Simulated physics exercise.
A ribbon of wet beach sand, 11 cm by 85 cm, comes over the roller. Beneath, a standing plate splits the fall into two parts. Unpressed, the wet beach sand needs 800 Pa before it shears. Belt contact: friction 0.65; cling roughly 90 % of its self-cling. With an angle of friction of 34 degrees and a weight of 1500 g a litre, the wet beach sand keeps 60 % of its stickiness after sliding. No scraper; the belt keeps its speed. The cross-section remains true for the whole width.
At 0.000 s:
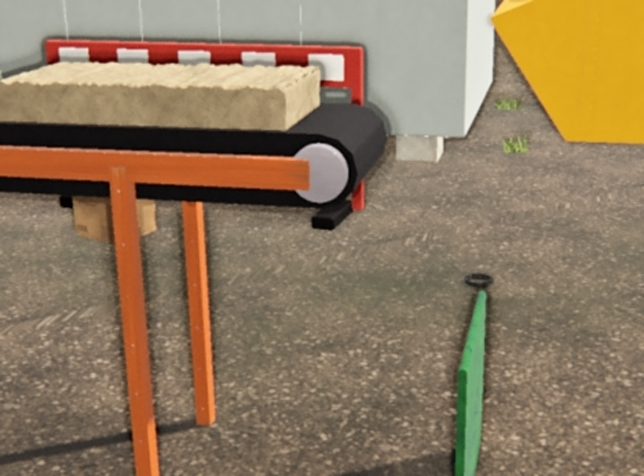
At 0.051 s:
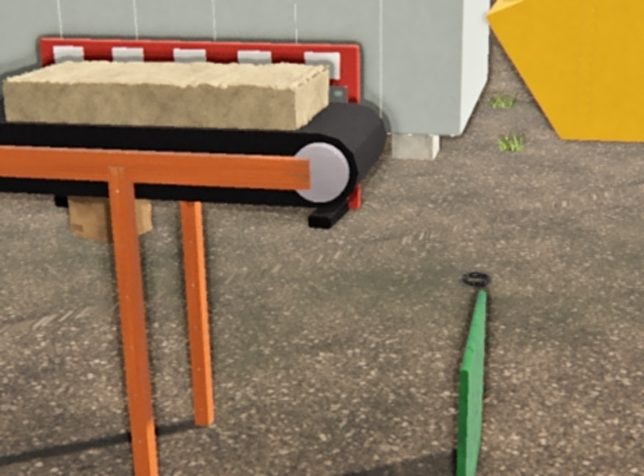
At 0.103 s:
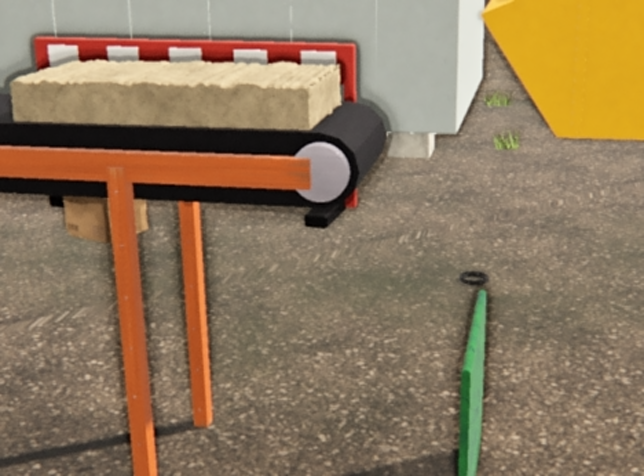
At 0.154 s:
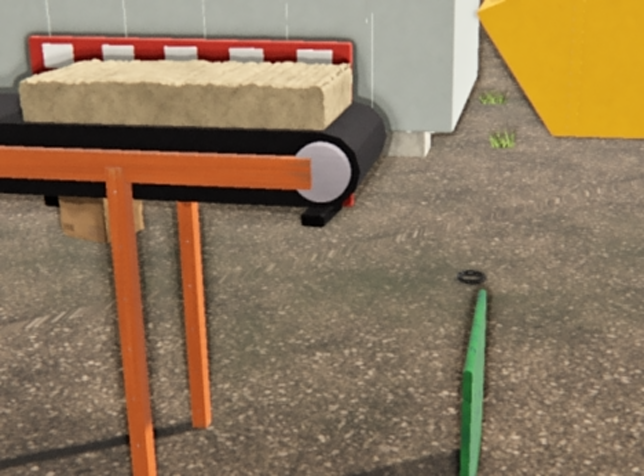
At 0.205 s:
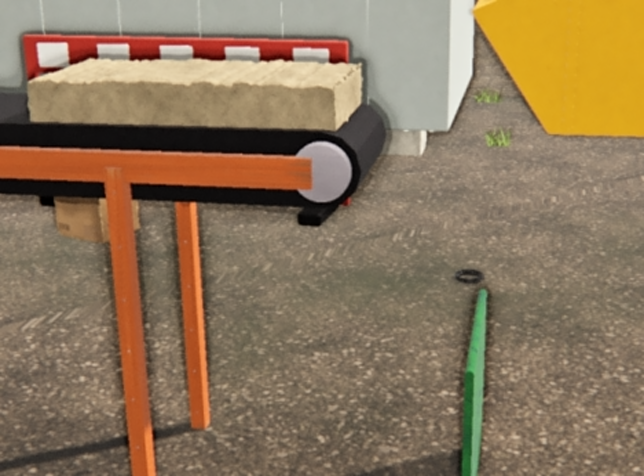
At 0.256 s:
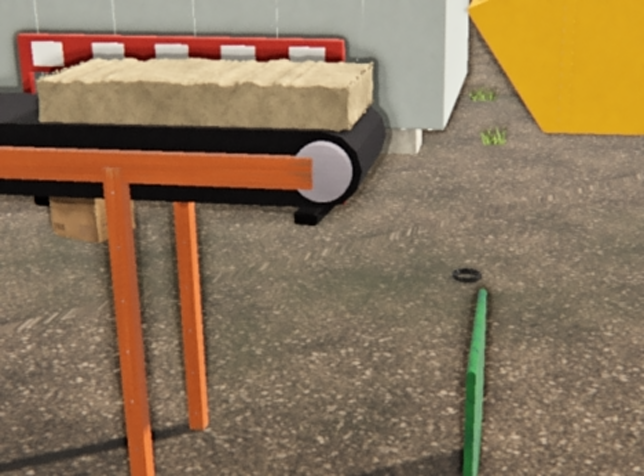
A thick, pale slab of wet sand rode slowly to the right along a black conveyor belt with orange legs, its front edge reaching out over the roller by the end, still in one piece.
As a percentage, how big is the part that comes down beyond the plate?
About 21 per cent.
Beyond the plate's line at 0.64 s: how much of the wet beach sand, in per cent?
Roughly 0 per cent.
After 0.64 s, 0 % is beyond the plate's line.
After 1.10 s, 8 % is beyond the plate's line.
After 1.56 s, 15 % is beyond the plate's line.
After 2.01 s, 21 % is beyond the plate's line.
After 3.33 s, at the end, 21 % is beyond the plate's line.
